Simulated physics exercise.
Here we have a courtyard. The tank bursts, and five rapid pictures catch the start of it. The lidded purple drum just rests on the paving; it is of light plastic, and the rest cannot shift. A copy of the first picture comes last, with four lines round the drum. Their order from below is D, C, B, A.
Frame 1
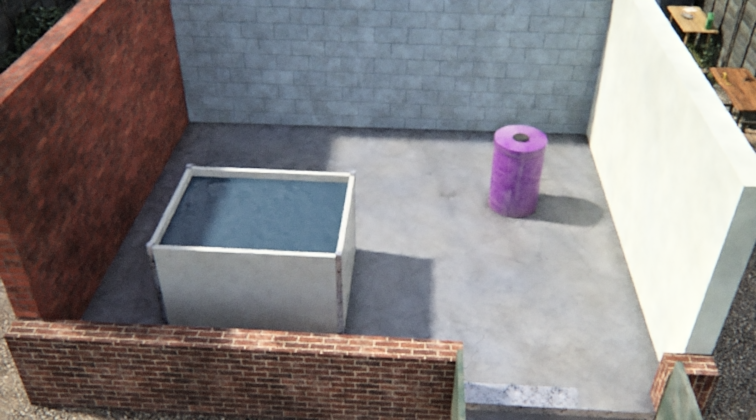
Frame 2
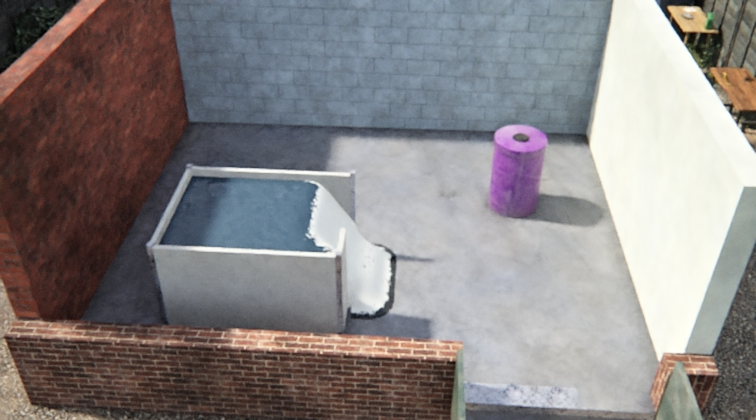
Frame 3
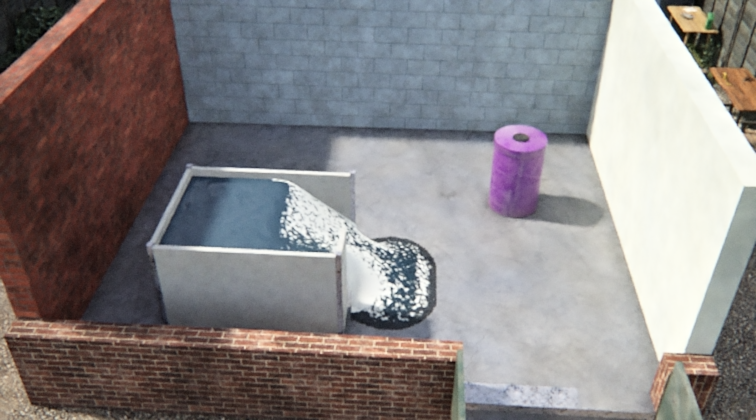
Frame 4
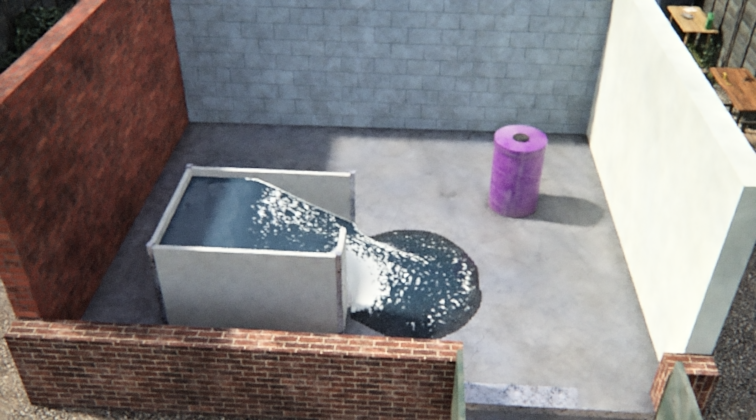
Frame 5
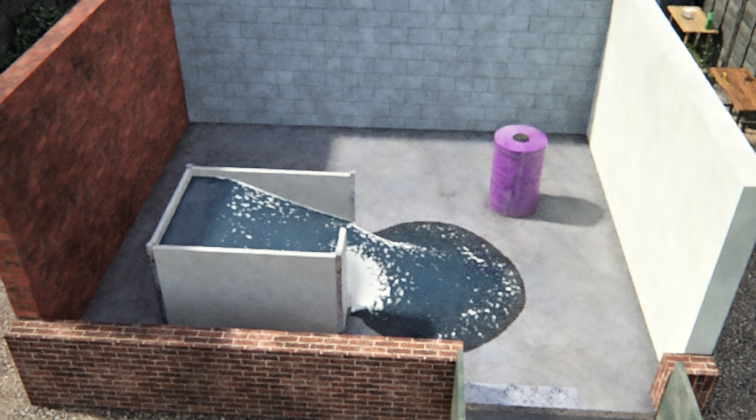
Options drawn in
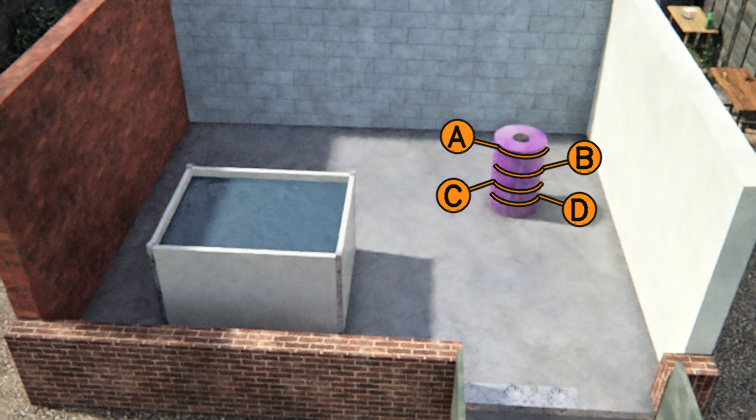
The clip opens on a walled courtyard with a full, still tank of water on the left and a purple drum on the right. Water then pours out through the tank's right side in a white, foamy rush, and a dark, rounded pool spreads widely rightward across the ground while the drum stays still.
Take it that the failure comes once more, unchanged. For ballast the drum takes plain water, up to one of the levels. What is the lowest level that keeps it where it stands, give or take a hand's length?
C is the one.
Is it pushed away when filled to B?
No, not at all.
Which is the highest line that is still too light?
D it is.
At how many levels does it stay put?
Three.
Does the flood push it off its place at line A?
No, that is safe.
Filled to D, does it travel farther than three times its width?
No, it does not.
In orange, A at (524, 156); B at (521, 176); C at (518, 191); D at (517, 204); from the bottom up D, C, B, A.
With A, it does not move.
With B, it does not move.
With C, it does not move.
With D, it is pushed about its own width away.
